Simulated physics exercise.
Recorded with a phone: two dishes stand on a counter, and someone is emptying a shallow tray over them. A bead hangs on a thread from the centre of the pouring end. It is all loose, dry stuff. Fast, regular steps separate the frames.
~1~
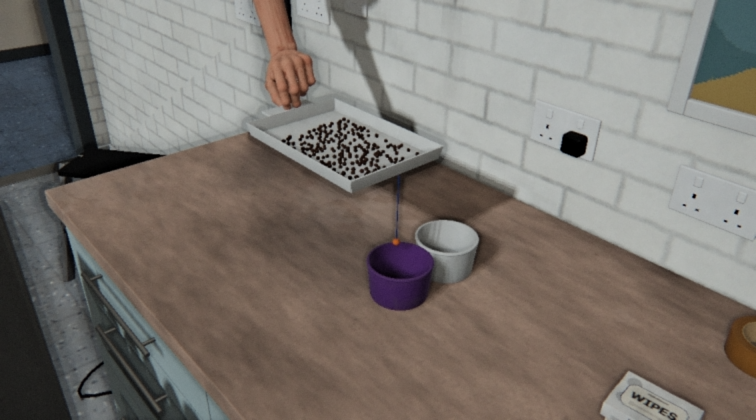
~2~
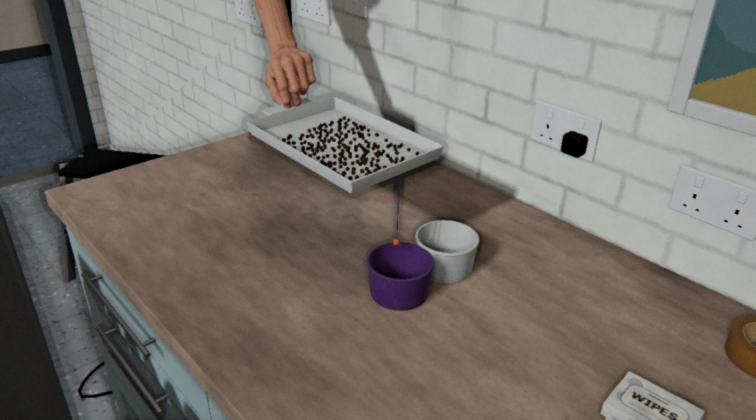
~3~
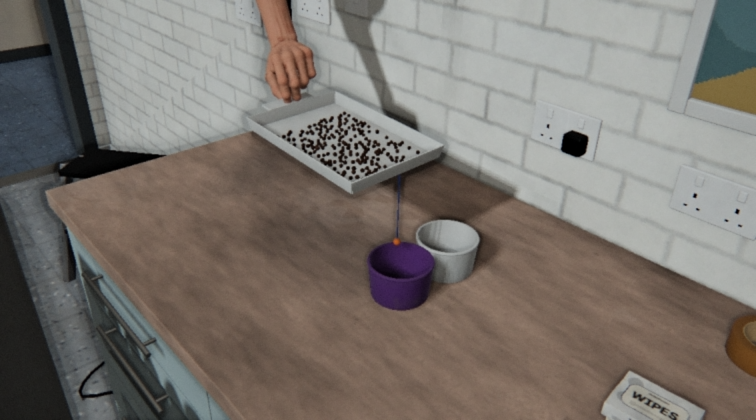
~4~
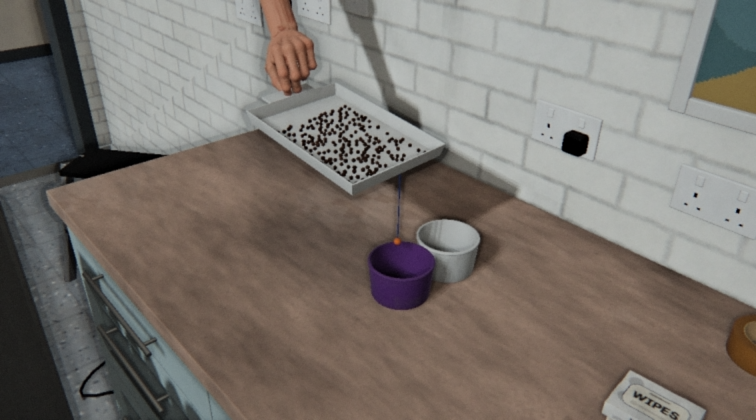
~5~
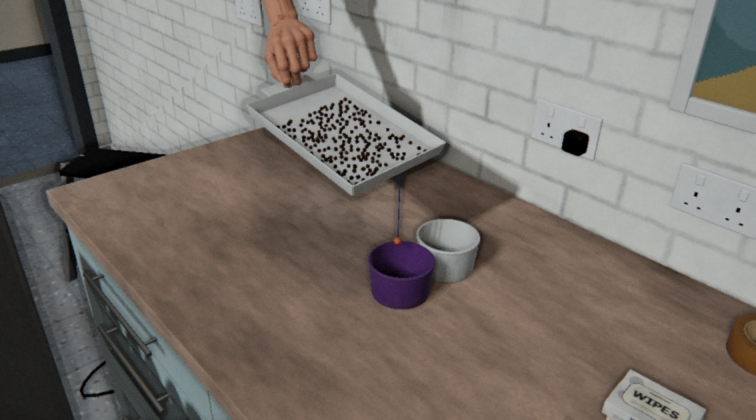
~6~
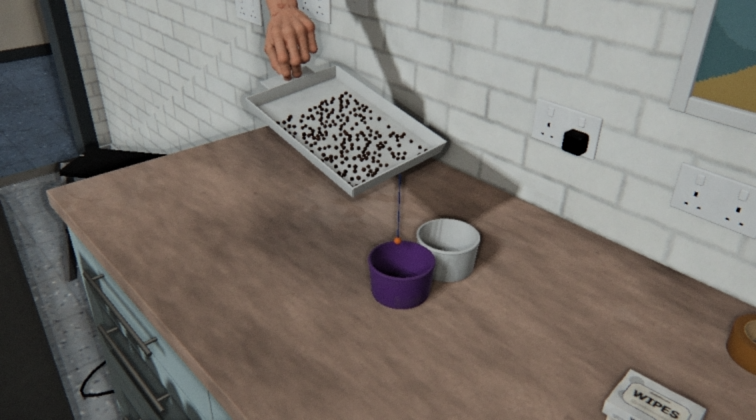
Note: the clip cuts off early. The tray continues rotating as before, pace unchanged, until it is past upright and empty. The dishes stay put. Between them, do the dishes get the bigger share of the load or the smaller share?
The dishes will gather a lesser portion.
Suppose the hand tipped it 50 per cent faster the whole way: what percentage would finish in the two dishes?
About 10 %.
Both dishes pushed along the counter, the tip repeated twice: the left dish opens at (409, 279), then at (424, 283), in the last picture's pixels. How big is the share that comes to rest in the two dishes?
That makes 10 per cent, followed by 0 per cent.
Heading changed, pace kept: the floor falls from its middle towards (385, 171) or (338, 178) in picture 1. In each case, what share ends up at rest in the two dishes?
Near 50 % and 0 %.
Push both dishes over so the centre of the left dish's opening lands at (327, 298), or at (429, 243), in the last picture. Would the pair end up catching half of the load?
The bulk of it and then Short of half.
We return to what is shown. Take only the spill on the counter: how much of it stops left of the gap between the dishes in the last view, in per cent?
About 90 %.
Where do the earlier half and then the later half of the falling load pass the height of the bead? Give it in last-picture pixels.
At (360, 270) for the first part, then at (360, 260) for the others.
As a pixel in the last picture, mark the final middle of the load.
Near pixel (362, 320).
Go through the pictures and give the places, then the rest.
The first picture shows corners of the pouring end (351, 179) and (439, 146), level; middle of the load (345, 147), allspice berries; left dish (422, 288); right dish (468, 262); bead on its thread (396, 242).
The second picture shows corners of the pouring end (352, 180) and (439, 146), level; middle of the load (345, 146).
The third picture shows corners of the pouring end (352, 181) and (440, 145), tipped barely, lowest at the left corner; middle of the load (345, 144).
The fourth picture shows corners of the pouring end (353, 182) and (441, 143), tipped a little, lowest at the left corner; middle of the load (346, 140).
The fifth picture shows corners of the pouring end (353, 184) and (441, 142), tipped a little, lowest at the left corner; middle of the load (346, 136).
The sixth picture shows corners of the pouring end (353, 185) and (442, 141), tipped a little, lowest at the left corner; middle of the load (346, 134); left dish (424, 287); right dish (470, 261).
Just after the last frame, tray tipped steeply; almost all on the tray; just a few in the air.
A moment on, tray tipped right over; roughly half on the tray; about a tenth outside both; roughly a third in the air.
Further on, tray tipped past a quarter turn; about a tenth in the left dish; almost all outside both.
When it is over, tray tipped past a quarter turn; about a tenth in the left dish; not one in the right dish; almost all outside both.
